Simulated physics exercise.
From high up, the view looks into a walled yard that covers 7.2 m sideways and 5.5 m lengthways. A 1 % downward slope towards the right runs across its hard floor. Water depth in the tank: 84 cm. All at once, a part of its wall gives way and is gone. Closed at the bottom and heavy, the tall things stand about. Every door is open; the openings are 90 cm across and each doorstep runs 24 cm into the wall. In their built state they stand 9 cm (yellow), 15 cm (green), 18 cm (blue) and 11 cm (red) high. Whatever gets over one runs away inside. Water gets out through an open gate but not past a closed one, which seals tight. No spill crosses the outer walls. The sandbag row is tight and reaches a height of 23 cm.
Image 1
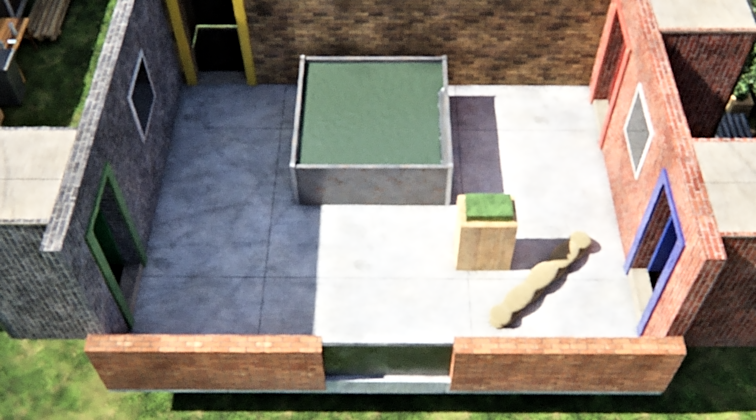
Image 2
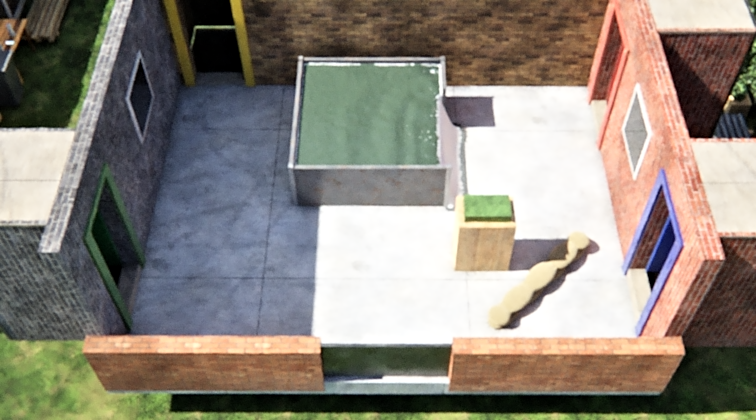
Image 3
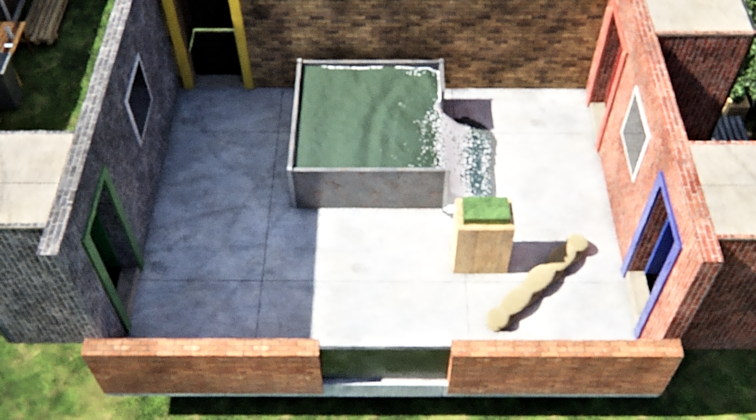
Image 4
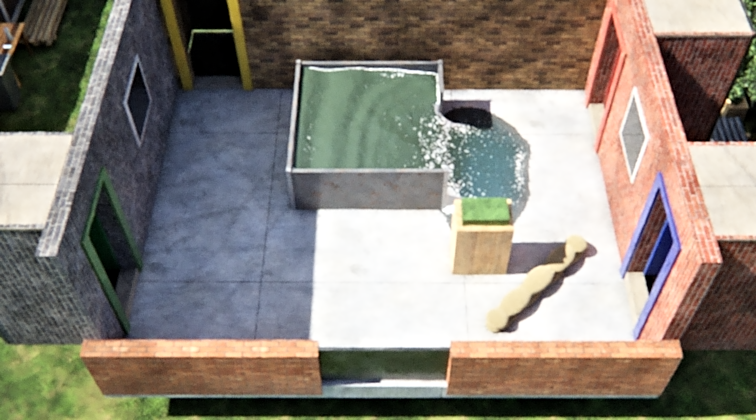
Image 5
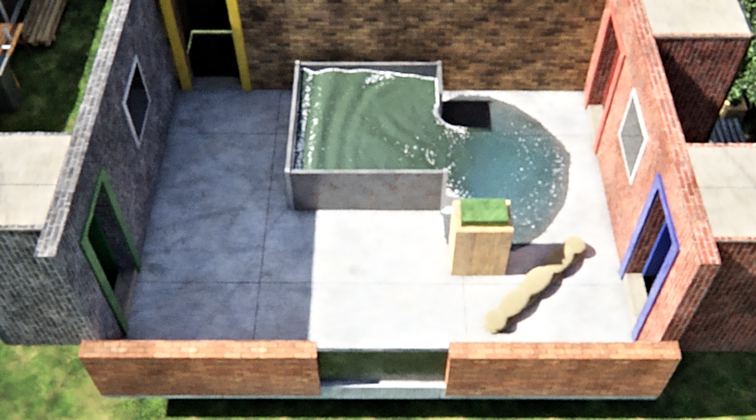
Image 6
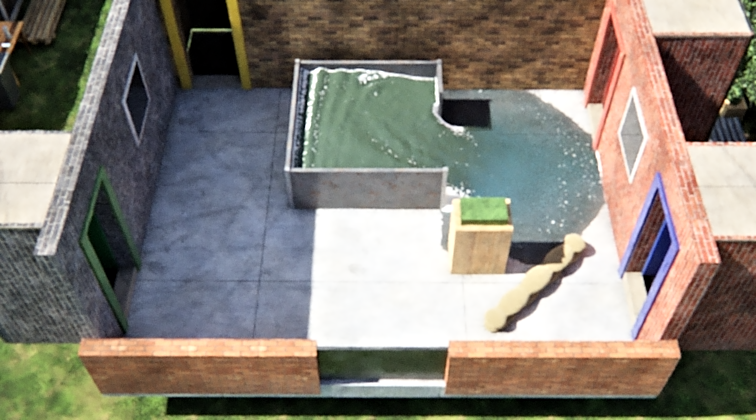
To begin with, a walled yard holds a still, full tank of green water beside a grass-topped block and a lumpy tan shape. Part of the tank's right side gives way and water pours out, foaming, then spreads in a widening pool across the pale floor towards the right wall.
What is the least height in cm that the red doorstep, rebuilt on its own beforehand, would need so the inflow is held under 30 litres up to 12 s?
Around 36 cm would be enough.
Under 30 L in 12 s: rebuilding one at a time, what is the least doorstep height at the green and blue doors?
You'd want some 9.0 cm at green and some 14.0 cm at blue.
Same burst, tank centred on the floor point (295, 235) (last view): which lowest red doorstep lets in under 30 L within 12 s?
Close to 25 cm would do it.
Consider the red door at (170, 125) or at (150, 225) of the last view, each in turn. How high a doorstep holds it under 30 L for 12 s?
Minimums: Roughly 10.0 cm and 8.0 cm.
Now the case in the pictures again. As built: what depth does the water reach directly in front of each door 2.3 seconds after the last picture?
Yellow door 0 cm, green door 0 cm, blue door 15 cm, red door 33 cm.
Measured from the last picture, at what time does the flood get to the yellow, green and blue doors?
Yellow: 3.8 s; green: 4.0 s; blue: 0.6 s.
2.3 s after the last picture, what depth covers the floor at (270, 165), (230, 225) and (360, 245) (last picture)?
Depth: About 0, 0, 0 cm.
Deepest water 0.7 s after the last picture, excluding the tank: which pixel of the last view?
Near (592, 180).
Then, 0.7 s after the last picture water covers 25 % of the floor, deepest (52 cm) near (592, 180); 34 cm at the red door, 64 litres in over its 11 cm doorstep.
Then, 2.3 s after the last picture water covers 45 % of the floor, deepest (42 cm) near (575, 94); 33 cm at the red door, 353 litres in over its 11 cm doorstep.
Then, 11.3 s after the last picture water covers 95 % of the floor, deepest (16 cm) near (381, 100); 14 cm at the red door, 654 litres in over its 11 cm doorstep.
At the red door as built, the water peaked near 39 cm, 1.3 s after the last picture.
Run again over the same 12 s with other heights there, 82 litres in over 30.5 cm, 10 litres over 41 cm. The limit of 30 litres is kept from about 36 cm up.
